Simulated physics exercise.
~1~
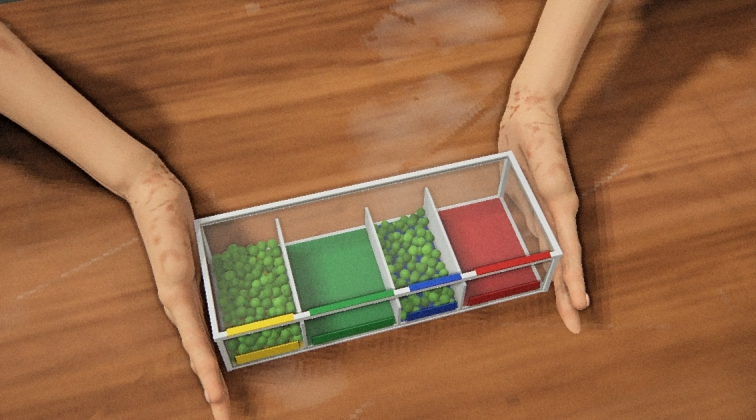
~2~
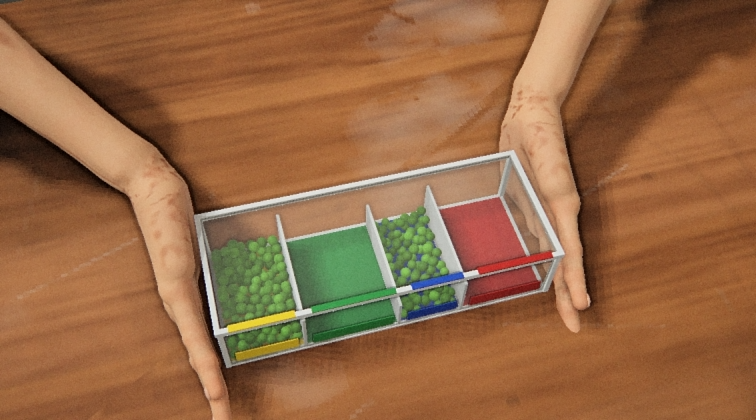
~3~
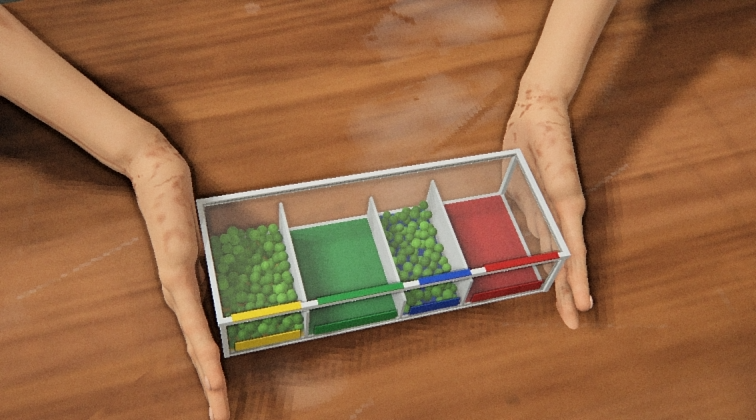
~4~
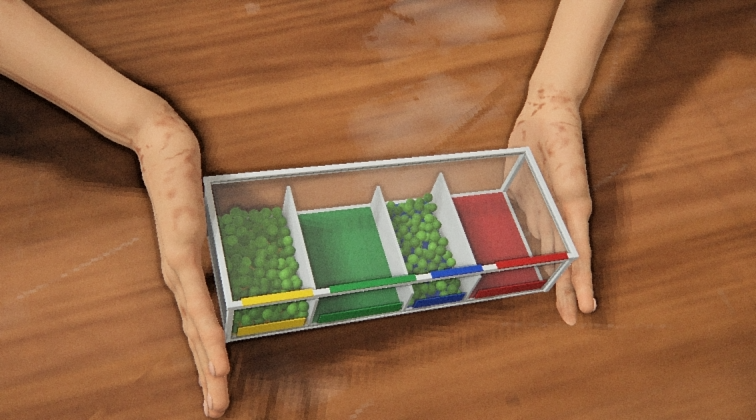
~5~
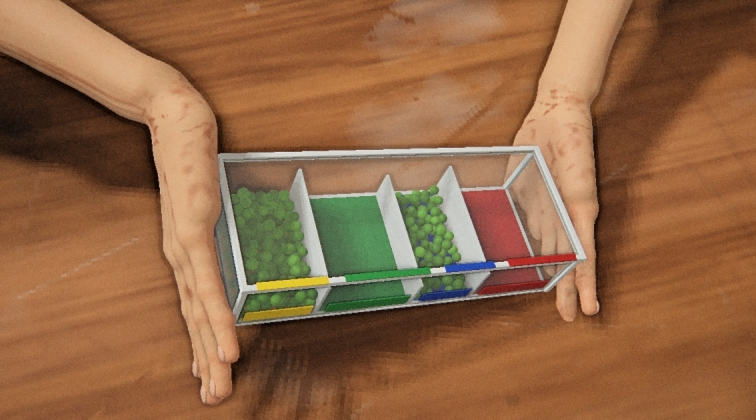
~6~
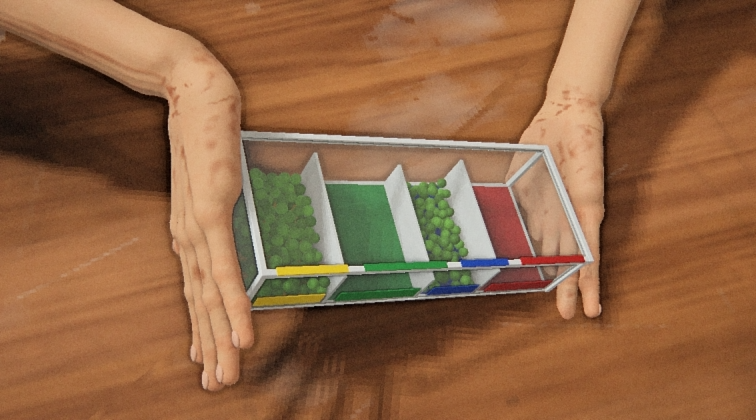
A clear box with small green balls in its yellow and blue sections was held between two hands on a wooden table, and its left end was gradually raised as it tilted toward the right.
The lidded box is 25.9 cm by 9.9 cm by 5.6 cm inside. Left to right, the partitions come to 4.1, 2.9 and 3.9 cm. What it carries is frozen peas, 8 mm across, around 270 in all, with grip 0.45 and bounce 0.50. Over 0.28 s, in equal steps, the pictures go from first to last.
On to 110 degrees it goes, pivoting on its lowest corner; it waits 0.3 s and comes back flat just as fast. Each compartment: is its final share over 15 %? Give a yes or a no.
Red - yes; blue - yes; green - no; yellow - yes.
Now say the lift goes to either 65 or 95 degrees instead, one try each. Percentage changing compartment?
Roughly 5 percent, then roughly 30 percent.
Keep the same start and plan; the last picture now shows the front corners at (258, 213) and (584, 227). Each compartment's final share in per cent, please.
Per cent at the end: Red 25; blue 25; green 5; yellow 45.
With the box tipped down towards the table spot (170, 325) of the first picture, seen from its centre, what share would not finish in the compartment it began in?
Estimate: Some 35 per cent.
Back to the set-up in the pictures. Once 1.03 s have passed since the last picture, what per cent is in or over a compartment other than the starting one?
About 25 %.
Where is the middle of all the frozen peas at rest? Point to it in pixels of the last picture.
At about (293, 316).
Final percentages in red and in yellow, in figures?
In the red compartment 25 percent, in the yellow 50 percent.
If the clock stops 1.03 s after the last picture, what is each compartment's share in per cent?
In per cent: Red 20, blue 20, green 0, yellow 55.
Then, 1.03 s after the last picture, tilt 110 degrees; red 20 %, blue 20 %, yellow 55 %.
Then, 1.71 s after the last picture, tilt 56 degrees; red 25 %, blue 20 %, green 5 %, yellow 50 %.
Then, 2.43 s after the last picture, tilt 0 degrees; red 25 %, blue 20 %, green 5 %, yellow 50 %.
In the end, red 25 %, blue 20 %, green 5 %, yellow 50 %.
